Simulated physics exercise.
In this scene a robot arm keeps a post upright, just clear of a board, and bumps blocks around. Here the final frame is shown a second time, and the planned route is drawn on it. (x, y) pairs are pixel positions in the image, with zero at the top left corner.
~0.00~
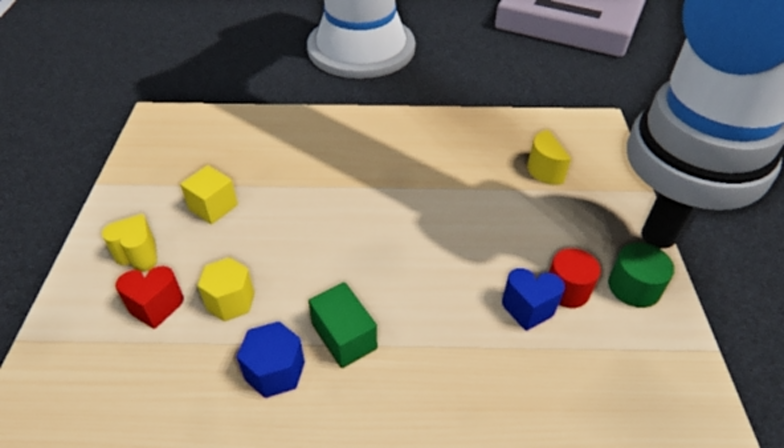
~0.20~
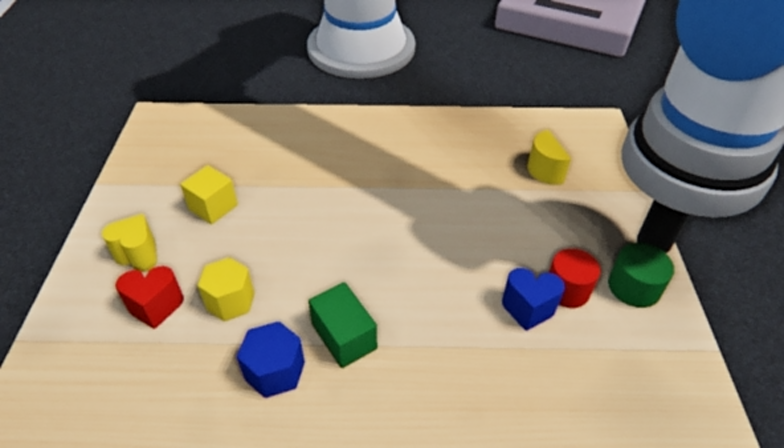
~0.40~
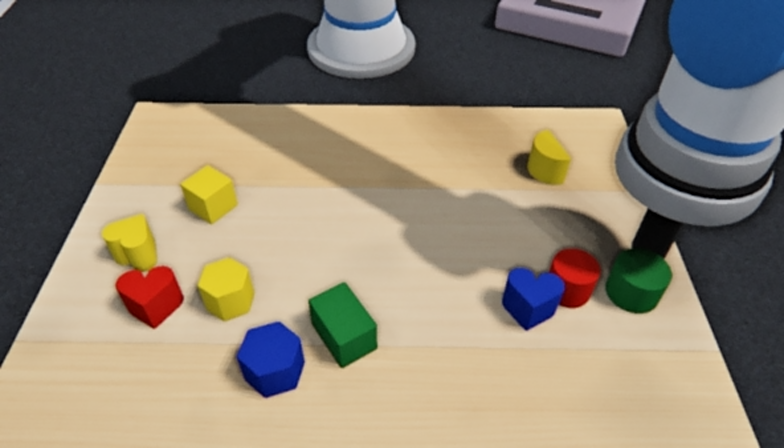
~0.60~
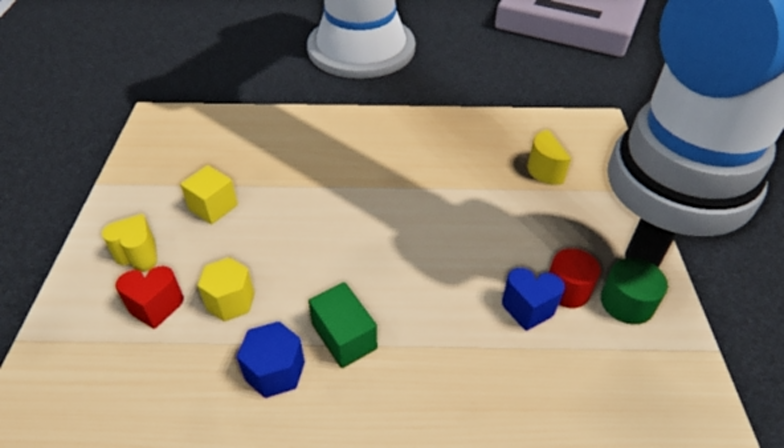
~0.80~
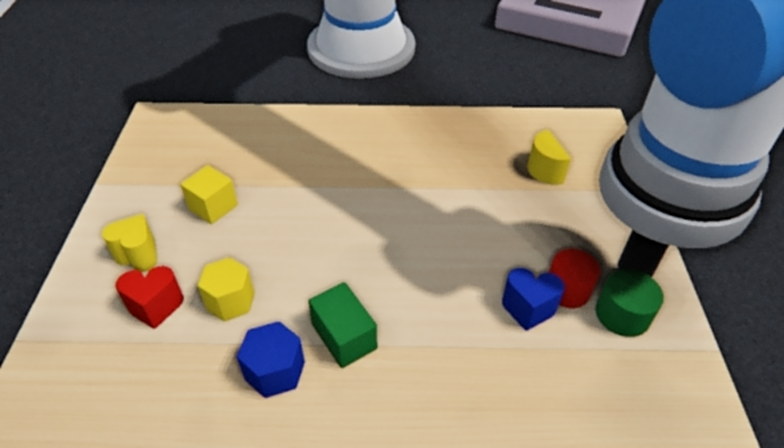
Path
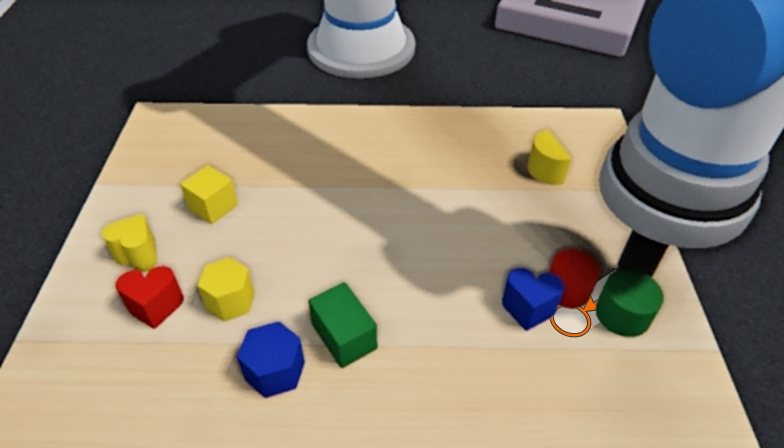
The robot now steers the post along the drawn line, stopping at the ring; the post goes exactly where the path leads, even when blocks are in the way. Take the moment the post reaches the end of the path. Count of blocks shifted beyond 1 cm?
Blocks moved: Three or more.
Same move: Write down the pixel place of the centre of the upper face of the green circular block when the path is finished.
In the picture, that point is around (621, 326).
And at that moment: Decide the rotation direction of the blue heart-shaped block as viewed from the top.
It ends up turned anticlockwise.
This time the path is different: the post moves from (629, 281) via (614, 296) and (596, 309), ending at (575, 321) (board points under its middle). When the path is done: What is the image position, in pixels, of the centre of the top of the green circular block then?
The green circular block ends near (620, 333).
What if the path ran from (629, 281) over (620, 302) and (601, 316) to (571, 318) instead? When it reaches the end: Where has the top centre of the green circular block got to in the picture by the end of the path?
My best guess is (622, 334).
Path on the board, from (629, 281) directly to (570, 319).
The first path, step by step. Halfway along, post (606, 288); blue heart-shaped block (528, 286); red circular block (568, 265); green circular block (625, 314).
At the end, post (575, 307); blue heart-shaped block (515, 287), turned 35° anticlockwise; red circular block (554, 263); green circular block (621, 326).
